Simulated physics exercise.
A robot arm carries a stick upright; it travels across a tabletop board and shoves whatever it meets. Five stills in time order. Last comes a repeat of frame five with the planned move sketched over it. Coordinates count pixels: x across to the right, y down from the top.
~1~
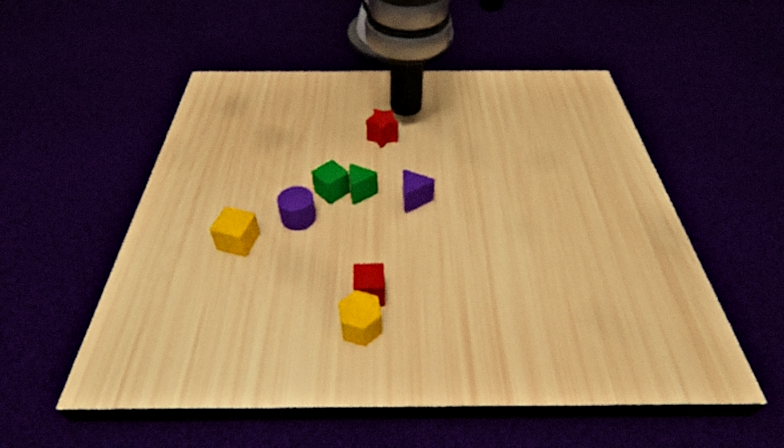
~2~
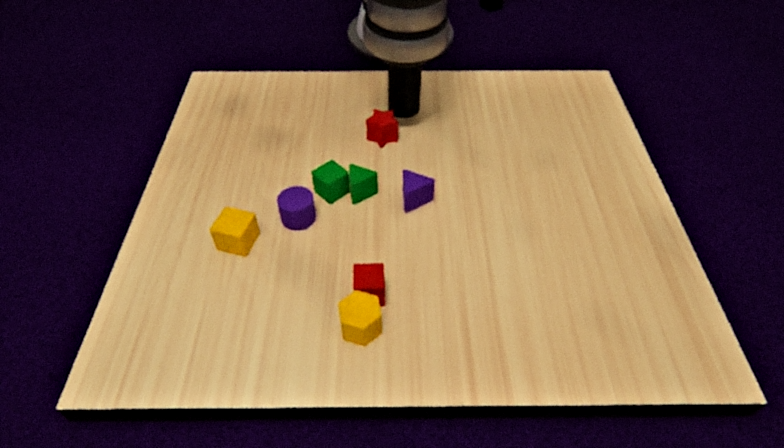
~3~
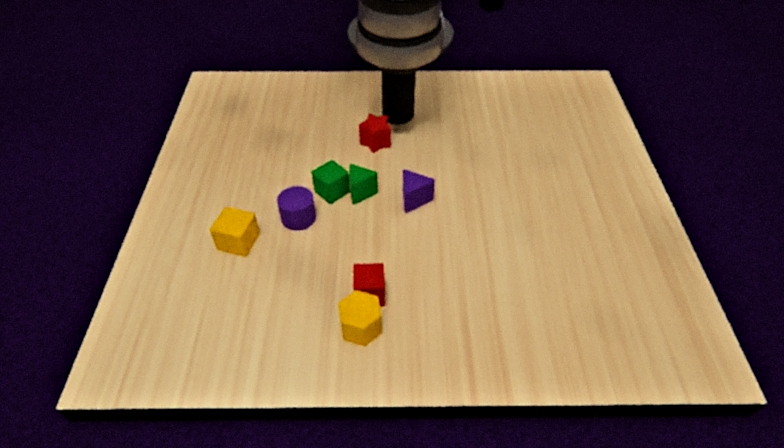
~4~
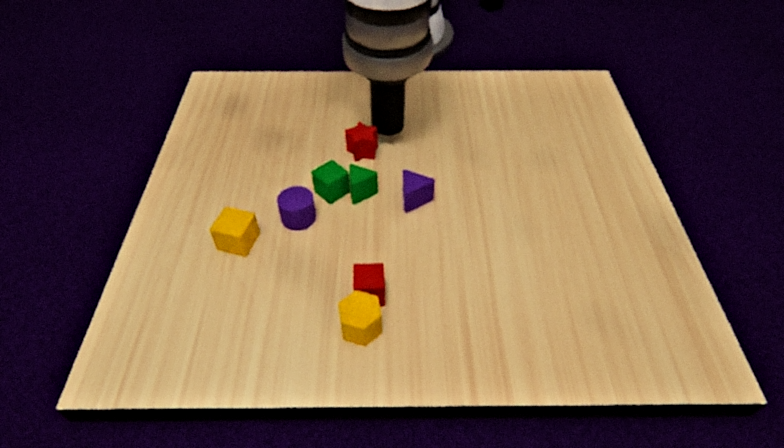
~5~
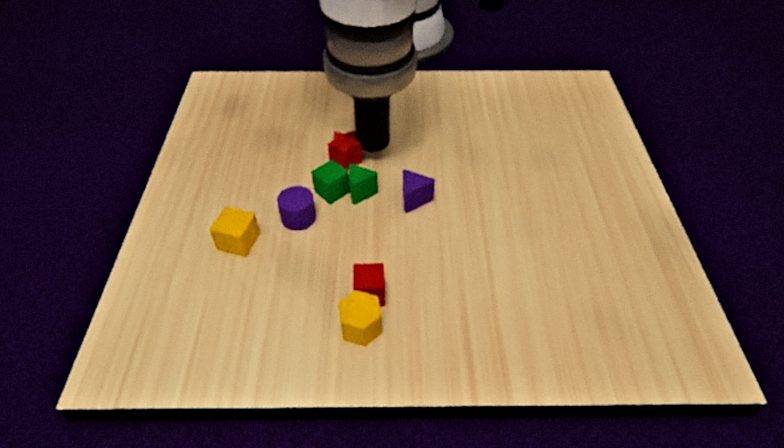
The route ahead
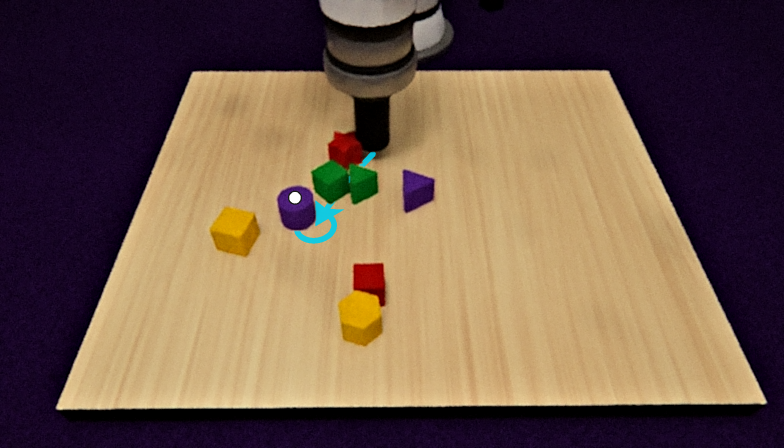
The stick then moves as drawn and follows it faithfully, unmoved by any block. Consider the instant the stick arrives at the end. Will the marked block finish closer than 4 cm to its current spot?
Short answer: No.
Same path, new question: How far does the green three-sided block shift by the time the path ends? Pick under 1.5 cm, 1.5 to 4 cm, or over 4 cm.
It's set to move 1.5-4 cm.
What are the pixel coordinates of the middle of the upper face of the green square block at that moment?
Somewhere near (286, 226).
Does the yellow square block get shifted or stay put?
The block moves away from its spot.
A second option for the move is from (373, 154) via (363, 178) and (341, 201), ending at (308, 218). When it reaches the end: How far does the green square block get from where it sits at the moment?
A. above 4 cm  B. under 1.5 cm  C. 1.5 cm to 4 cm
Choice A: Above 4 cm.
Path on the board, from (373, 154) by way of (343, 187) to (315, 226); the dot is on the purple cylinder.
The first path, step by step. One third of the way, stick at (352, 163); red star block at (323, 149), turned 35° clockwise; green three-sided block at (360, 175), turned 15° anticlockwise.
Two thirds of the way, stick at (332, 188); purple cylinder at (277, 212); green square block at (308, 199); red star block at (319, 152), turned 60° clockwise; green three-sided block at (357, 188), turned 90° anticlockwise.
At the end, stick at (314, 214); yellow square block at (214, 225); purple cylinder at (248, 233); green square block at (286, 226); red star block at (319, 152), turned 60° clockwise; green three-sided block at (357, 188), turned 90° anticlockwise.
